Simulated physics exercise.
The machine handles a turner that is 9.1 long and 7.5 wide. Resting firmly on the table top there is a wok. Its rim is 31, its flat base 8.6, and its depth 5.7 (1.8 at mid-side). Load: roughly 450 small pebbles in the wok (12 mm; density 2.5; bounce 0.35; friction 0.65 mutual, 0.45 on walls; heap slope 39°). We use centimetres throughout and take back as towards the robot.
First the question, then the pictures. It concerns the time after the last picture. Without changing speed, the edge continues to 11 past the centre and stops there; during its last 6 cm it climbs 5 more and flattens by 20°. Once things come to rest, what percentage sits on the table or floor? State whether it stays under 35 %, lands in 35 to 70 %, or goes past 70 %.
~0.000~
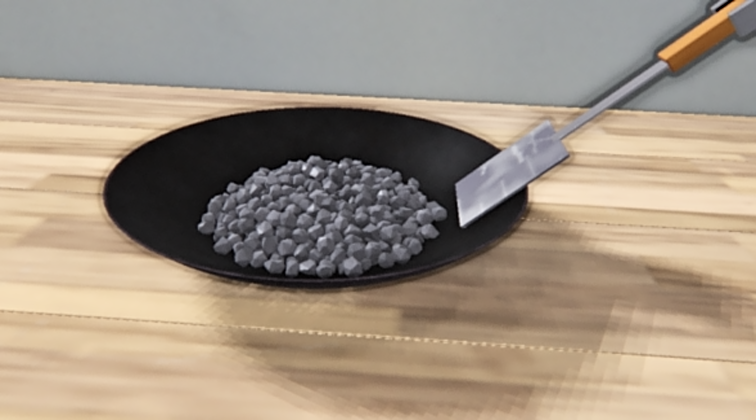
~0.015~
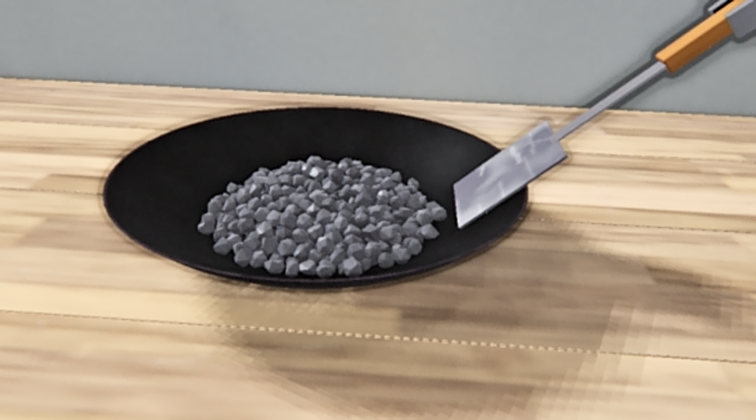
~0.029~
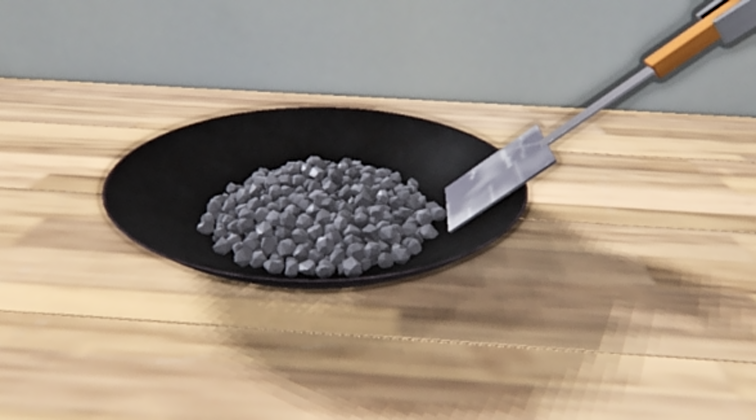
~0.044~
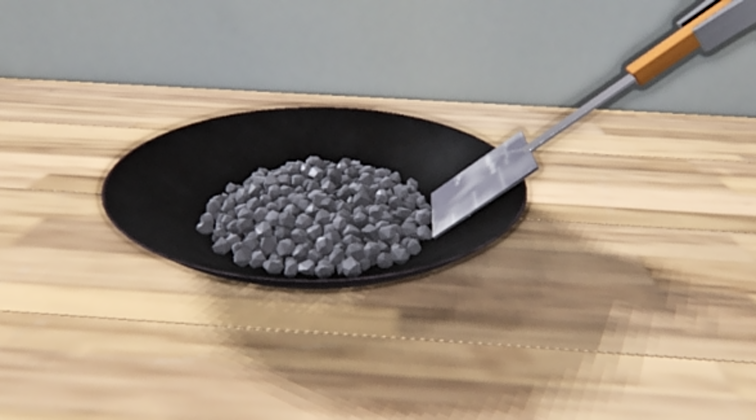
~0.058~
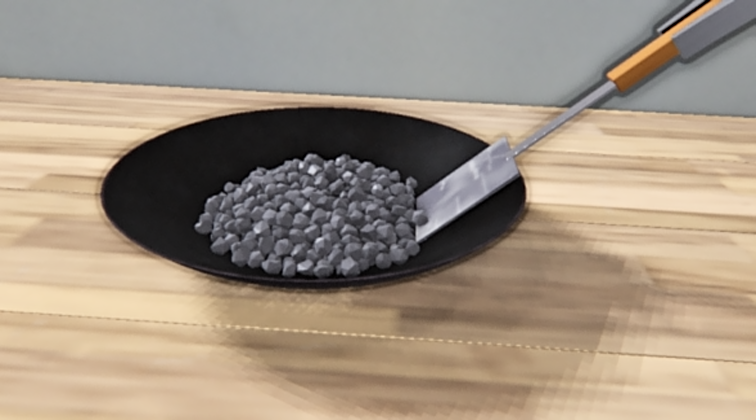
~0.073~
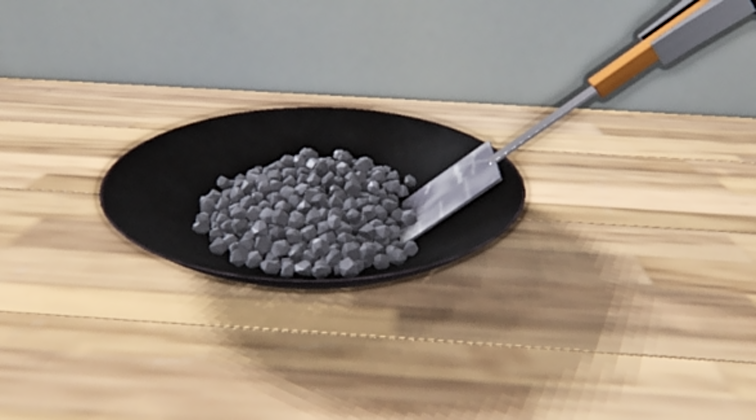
It stays under 35 %.
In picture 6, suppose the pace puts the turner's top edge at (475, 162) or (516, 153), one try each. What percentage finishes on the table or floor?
Try one roughly 40 per cent; try two roughly 20 per cent.
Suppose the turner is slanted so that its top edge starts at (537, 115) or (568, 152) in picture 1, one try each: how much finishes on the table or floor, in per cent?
First try roughly 30 percent, second try roughly 25 percent.
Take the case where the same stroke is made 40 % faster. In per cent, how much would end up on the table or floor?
It would be roughly 40 percent.
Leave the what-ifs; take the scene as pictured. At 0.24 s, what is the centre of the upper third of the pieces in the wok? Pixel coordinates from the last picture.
Around (196, 166).
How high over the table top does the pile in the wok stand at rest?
It reaches around 6.5 cm.
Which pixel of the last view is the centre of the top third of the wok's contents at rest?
It is centred near (196, 184).
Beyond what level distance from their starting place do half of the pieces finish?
The answer is about 7 cm.
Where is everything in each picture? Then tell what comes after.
The first frame shows turner top edge at (559, 137), sloping 42°; upper third of the load around (324, 199), from x 210 to 440, top at y 165; 454 in the wok.
The second frame shows turner top edge at (557, 138), sloping 42°; upper third of the load around (324, 199), from x 210 to 440, top at y 165.
The third frame shows turner top edge at (546, 142), sloping 42°; upper third of the load around (323, 199), from x 205 to 440, top at y 165.
The fourth frame shows turner top edge at (530, 148), sloping 42°; upper third of the load around (324, 198), from x 205 to 430, top at y 165.
The fifth frame shows turner top edge at (512, 154), sloping 42°; upper third of the load around (321, 195), from x 205 to 420, top at y 160.
The sixth frame shows turner top edge at (495, 159), sloping 42°; upper third of the load around (318, 193), from x 200 to 410, top at y 155; 454 in the wok.
After 0.15 s, sloping 42°, highest piece 6 above the table; 454 in the wok.
After 0.24 s, sloping 38°, highest piece 7 above the table; 454 in the wok.
After 0.48 s, sloping 22°, highest piece 10 above the table; 335 in the wok, 83 on the table or floor, 36 on the blade or in flight.
After 1.53 s, sloping 22°, highest piece 6 above the table; 335 in the wok, 119 on the table or floor.
At rest, 335 in the wok, 119 on the table or floor. That is 26 % on the table or floor.
